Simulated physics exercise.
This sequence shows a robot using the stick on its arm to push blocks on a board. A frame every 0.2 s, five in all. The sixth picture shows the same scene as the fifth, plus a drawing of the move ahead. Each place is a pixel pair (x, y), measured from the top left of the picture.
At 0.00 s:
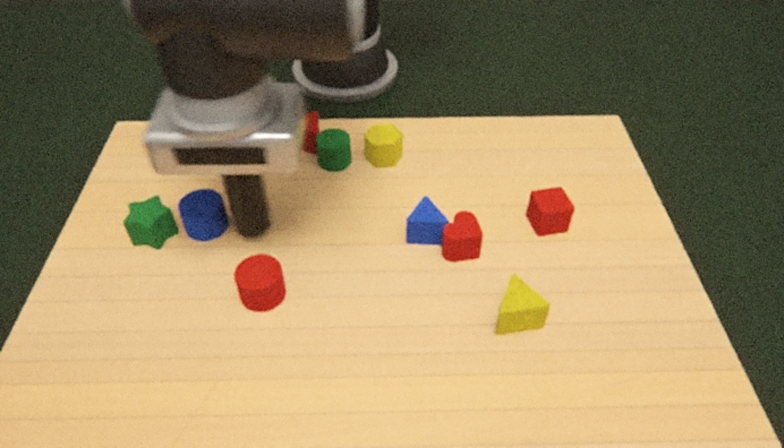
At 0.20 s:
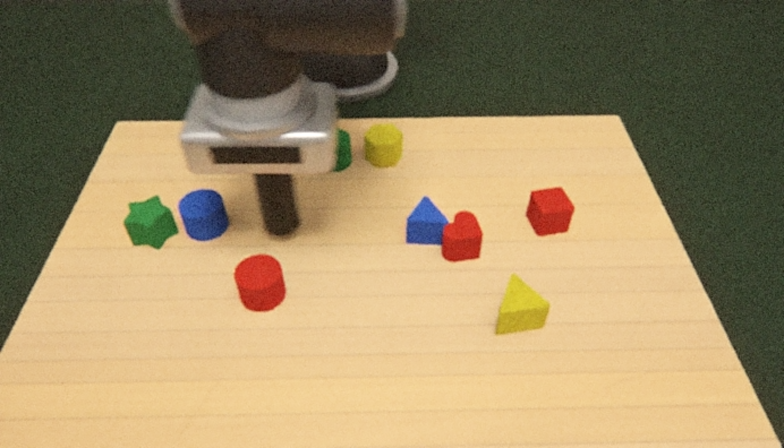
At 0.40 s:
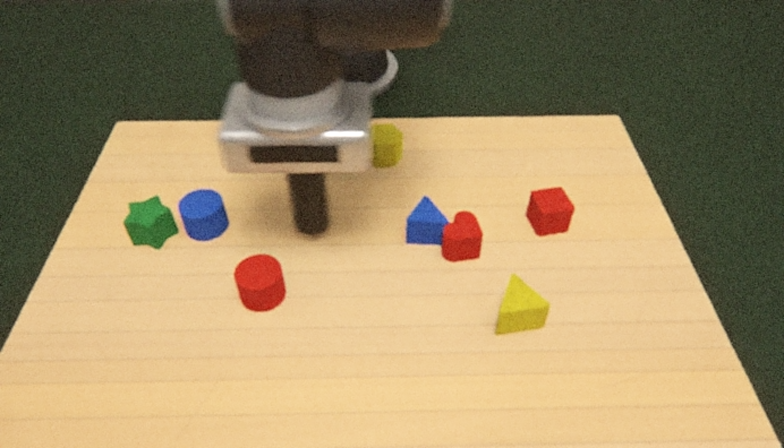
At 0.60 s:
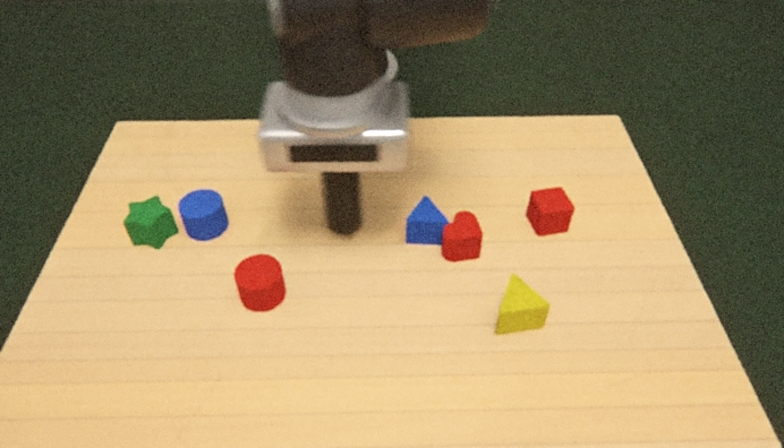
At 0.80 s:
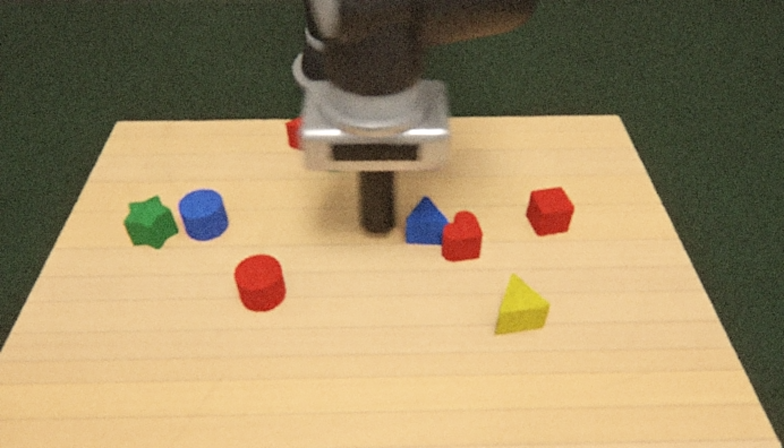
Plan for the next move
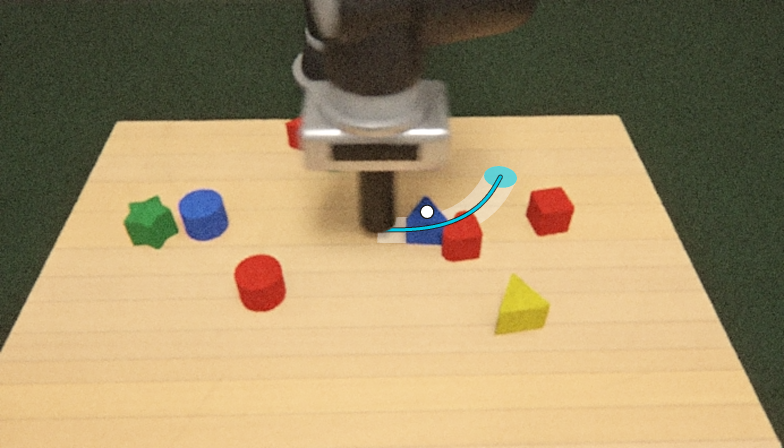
To begin with, a robot arm holds its dark stick down on a wooden board of coloured blocks, just right of the blue cylinder. The arm then slides steadily right across the open middle, passing in front of the blocks at the back, until the stick is beside the blue triangular block, which remains unmoved.
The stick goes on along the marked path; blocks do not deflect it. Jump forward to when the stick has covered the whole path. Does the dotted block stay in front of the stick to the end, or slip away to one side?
The stick moves past it.
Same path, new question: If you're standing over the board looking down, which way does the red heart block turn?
Looking from above, the answer is clockwise.
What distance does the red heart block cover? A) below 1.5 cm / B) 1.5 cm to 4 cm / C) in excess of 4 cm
It's B.
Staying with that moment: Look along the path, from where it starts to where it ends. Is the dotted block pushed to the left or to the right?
It goes toward the right-hand side.
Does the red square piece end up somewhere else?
That would be a no.
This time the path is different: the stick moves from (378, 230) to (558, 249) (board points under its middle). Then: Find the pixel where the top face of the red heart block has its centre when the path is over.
For the centre of its top, I'd go with (504, 243).
Path on the board, from (378, 230) by way of (434, 227) and (478, 207) to (501, 177); the dot is on the blue triangular piece.
On the path given first. One third of the way, stick at (435, 218); blue triangular piece at (467, 213); red heart block at (492, 234), turned 30° clockwise.
Two thirds of the way, stick at (479, 198); blue triangular piece at (483, 213), turned 30° clockwise; red heart block at (501, 237), turned 45° clockwise.
At the end, stick at (502, 168); blue triangular piece at (483, 213), turned 30° clockwise; red heart block at (501, 237), turned 45° clockwise; red square piece in place.
